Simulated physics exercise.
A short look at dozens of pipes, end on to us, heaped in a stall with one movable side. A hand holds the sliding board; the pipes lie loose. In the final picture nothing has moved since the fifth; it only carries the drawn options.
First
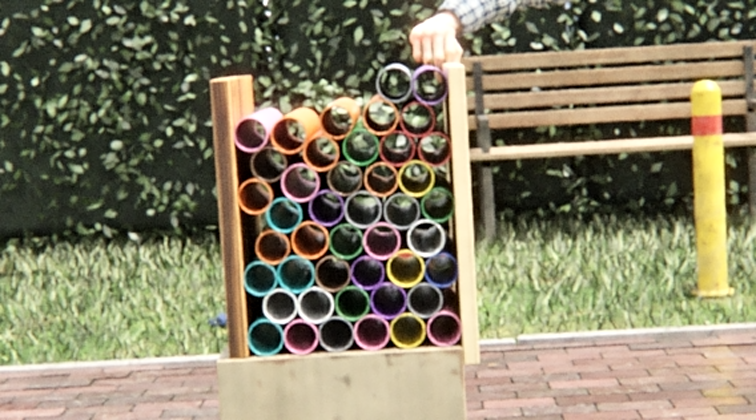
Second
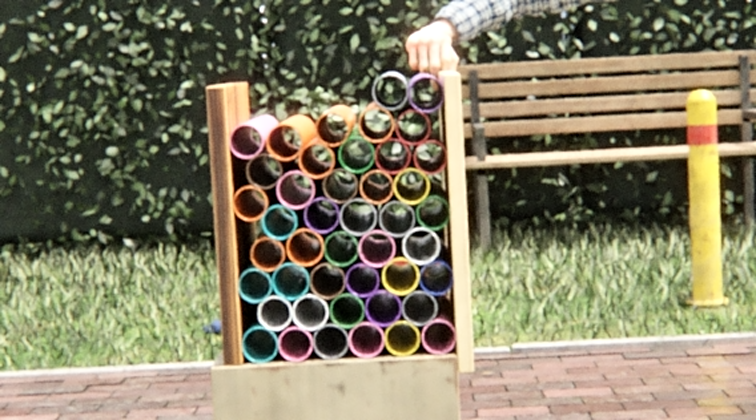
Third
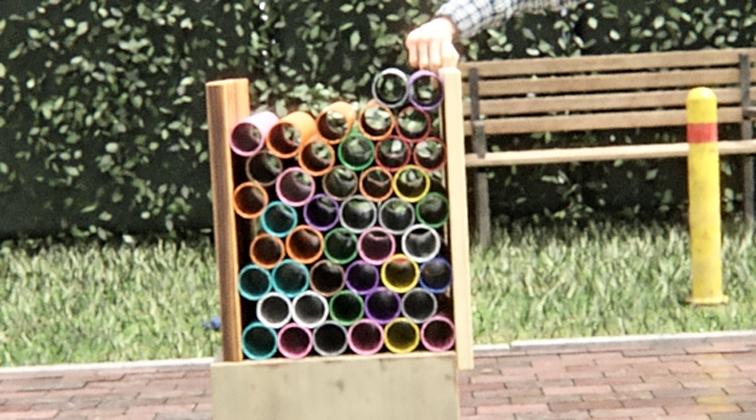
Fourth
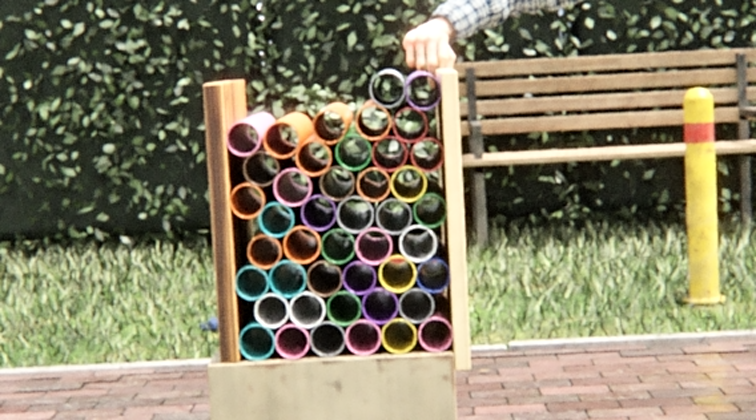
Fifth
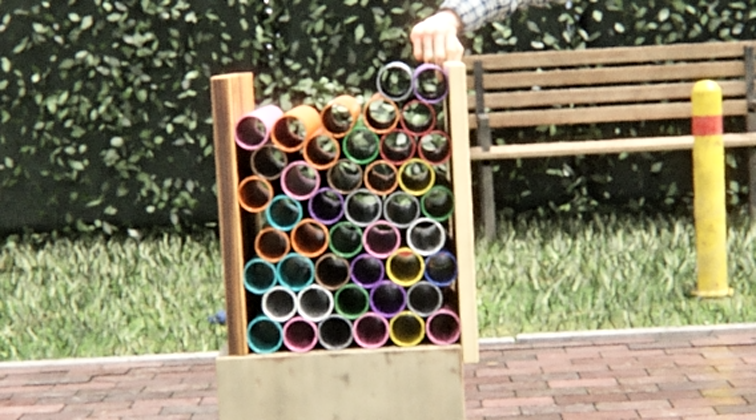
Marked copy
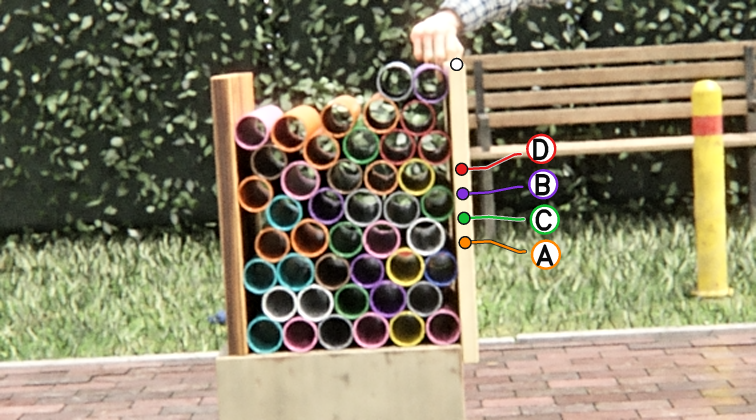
At first, a hand rests on top of the right-hand board of a wooden stall heaped with colourful pipes, before a bench and hedge. The whole view then shifts slightly, with everything drifting left together before returning right, while the hand stays put and the pipes show no clear movement within the stall.
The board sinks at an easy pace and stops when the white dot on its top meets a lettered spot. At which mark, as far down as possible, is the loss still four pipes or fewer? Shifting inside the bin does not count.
The lowest mark that will do is C.
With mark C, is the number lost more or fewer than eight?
It loses fewer than eight.
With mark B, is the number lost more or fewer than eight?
At B, fewer than eight.
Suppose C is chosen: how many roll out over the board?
The count is four.
On the copy, A at (465, 243); B at (463, 194); C at (464, 218); D at (461, 169); the white dot at (456, 64).
On C. First, top of the board (452, 131).
Then, top of the board (455, 204).
Finally, top of the board (456, 218), four out over the board.
By contrast, A more than four out over the board; B four out over the board; D one out over the board.
